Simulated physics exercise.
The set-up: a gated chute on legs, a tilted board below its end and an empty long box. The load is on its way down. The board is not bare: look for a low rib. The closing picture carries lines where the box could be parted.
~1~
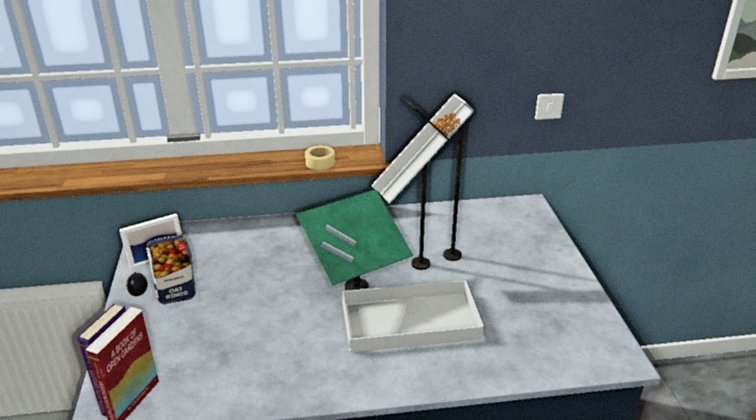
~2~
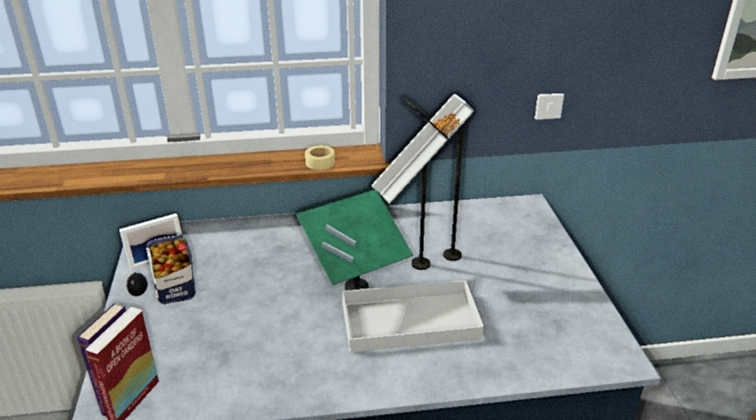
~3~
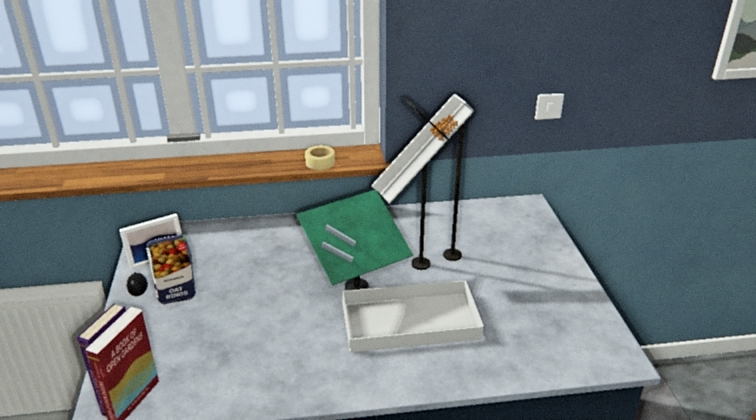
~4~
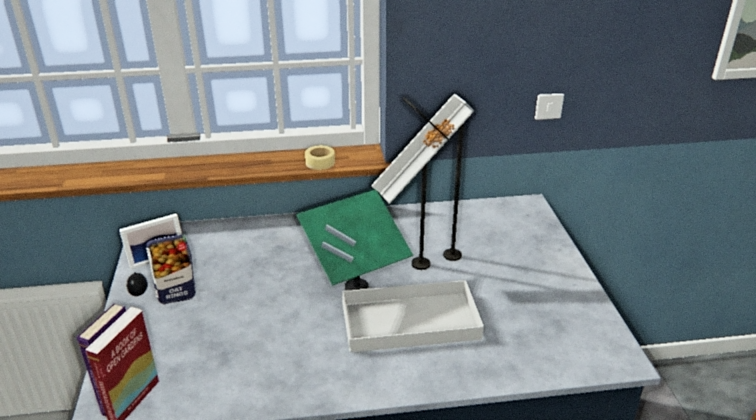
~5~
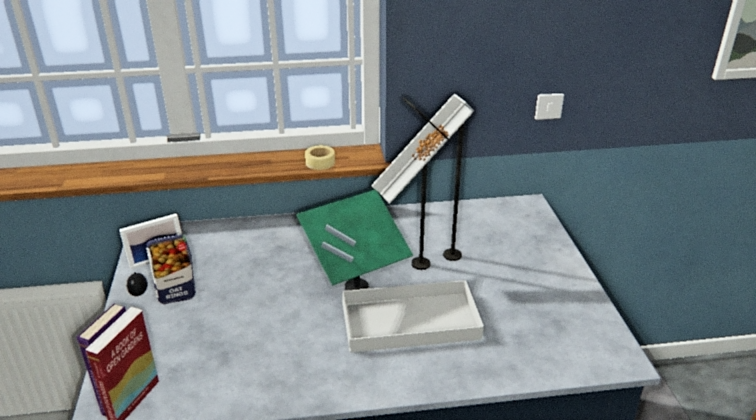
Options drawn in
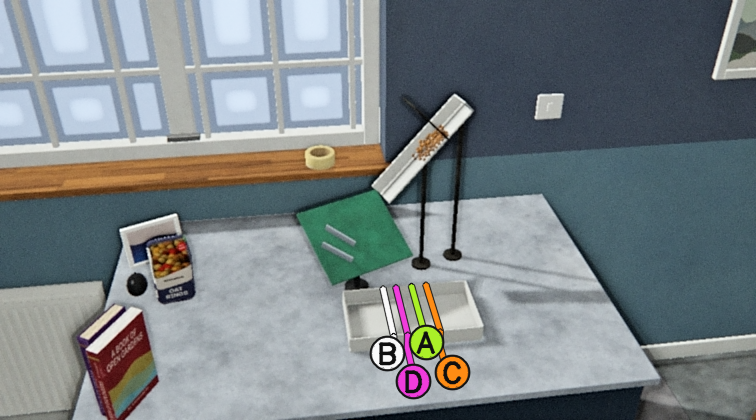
Small tan pieces slide slowly down a sloping white chute above a tilted green board.
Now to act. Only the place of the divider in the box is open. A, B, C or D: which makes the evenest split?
Best: B.
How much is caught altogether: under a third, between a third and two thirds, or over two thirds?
Over two thirds.
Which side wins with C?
More lands on the left.
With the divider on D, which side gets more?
The left side.
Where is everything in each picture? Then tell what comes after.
In the first picture, load behind the gate at (446, 124), roasted chickpeas; lip of the chute at (385, 198), sloping fairly steeply.
In the second picture, middle of the board at (356, 235), tilted fairly steeply; middle of its low edge at (374, 270); of its high edge at (338, 201).
In the third picture, front corners of the box at (350, 339) and (483, 326), empty; front of the load at (440, 139).
In the fourth picture, middle of the load at (437, 135); its front at (426, 143), about a quarter of the way to the lip; rib from (323, 242) to (353, 258); rib from (327, 225) to (356, 242).
In the fifth picture, middle of the load at (433, 144); its front at (415, 159), about a third of the way to the lip.
On the marked copy, line A crosses the front rim at (424, 332); line B crosses the front rim at (393, 335); line C crosses the front rim at (440, 331); line D crosses the front rim at (407, 334).
With A, of what is caught, all on the left of the divider, none on the right.
With B, of what is caught, about a third on the left of the divider, about two thirds on the right.
With C, of what is caught, all on the left of the divider, none on the right.
With D, of what is caught, nearly all on the left of the divider, a small part on the right.
